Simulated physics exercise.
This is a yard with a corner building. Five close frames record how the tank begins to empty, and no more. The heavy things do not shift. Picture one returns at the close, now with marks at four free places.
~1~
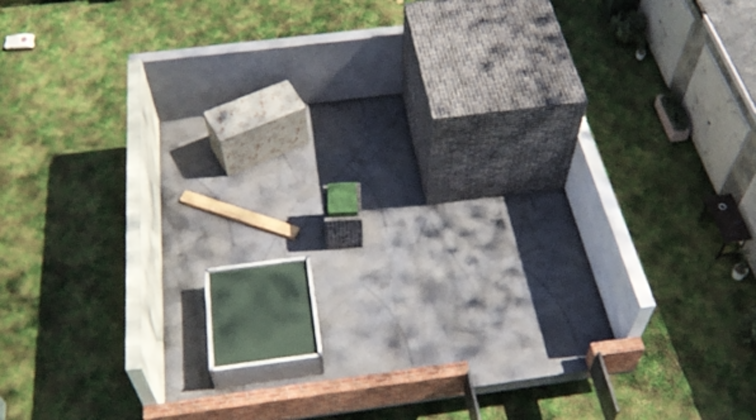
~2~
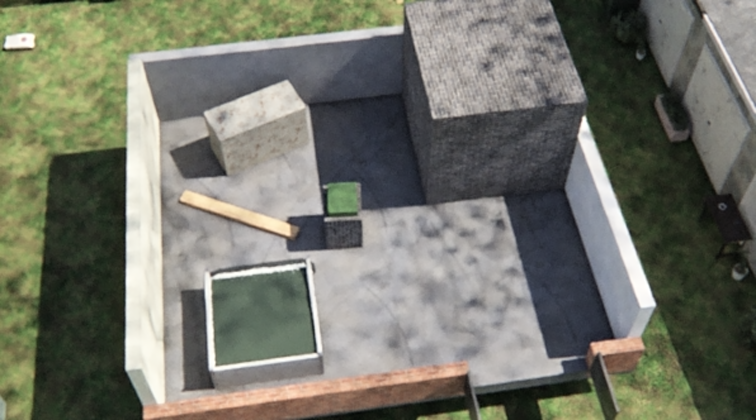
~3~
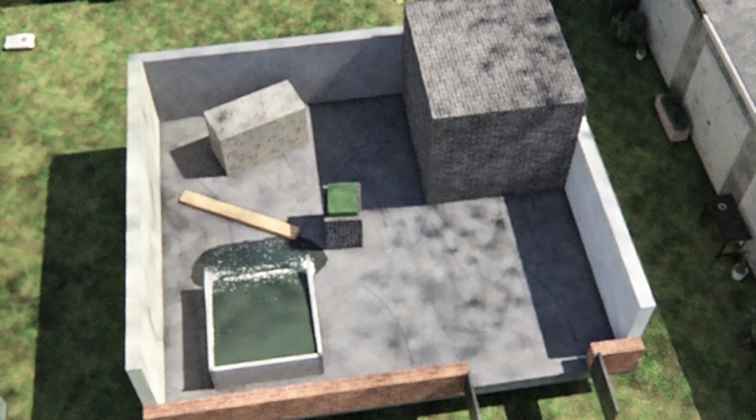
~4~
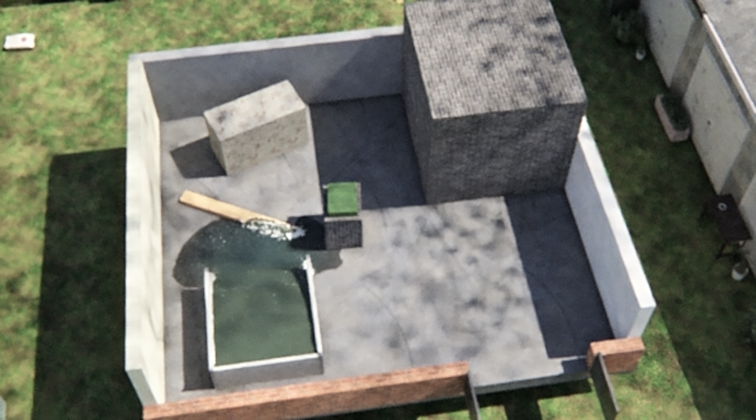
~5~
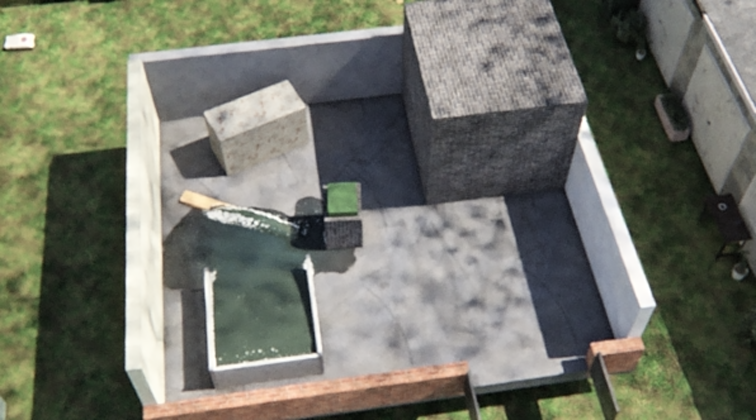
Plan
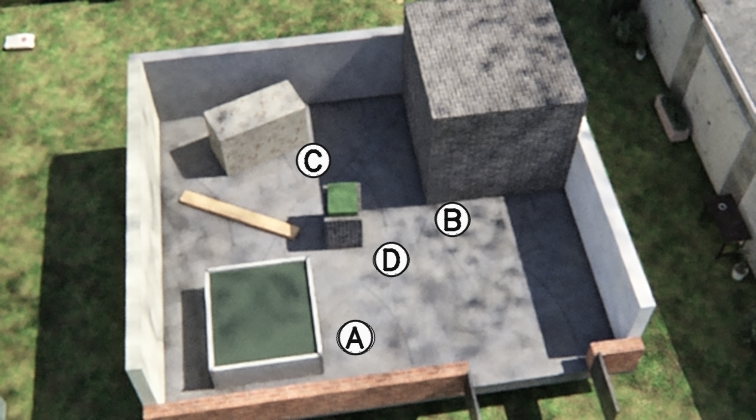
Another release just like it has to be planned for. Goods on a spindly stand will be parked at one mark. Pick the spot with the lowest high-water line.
The answer is ring B.
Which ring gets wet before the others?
C.
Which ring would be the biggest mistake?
That is ring C.
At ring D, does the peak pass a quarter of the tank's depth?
No, it does not.
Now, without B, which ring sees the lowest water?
It is D.
On the marked copy, A at (355, 337); B at (452, 219); C at (313, 160); D at (391, 259).
Choosing A, the water peaks at about 18 % of the depth that stood in the tank.
Choosing B, the water peaks at about 5 % of the depth that stood in the tank.
Choosing C, the water peaks at about 34 % of the depth that stood in the tank.
Choosing D, the water peaks at about 10 % of the depth that stood in the tank.
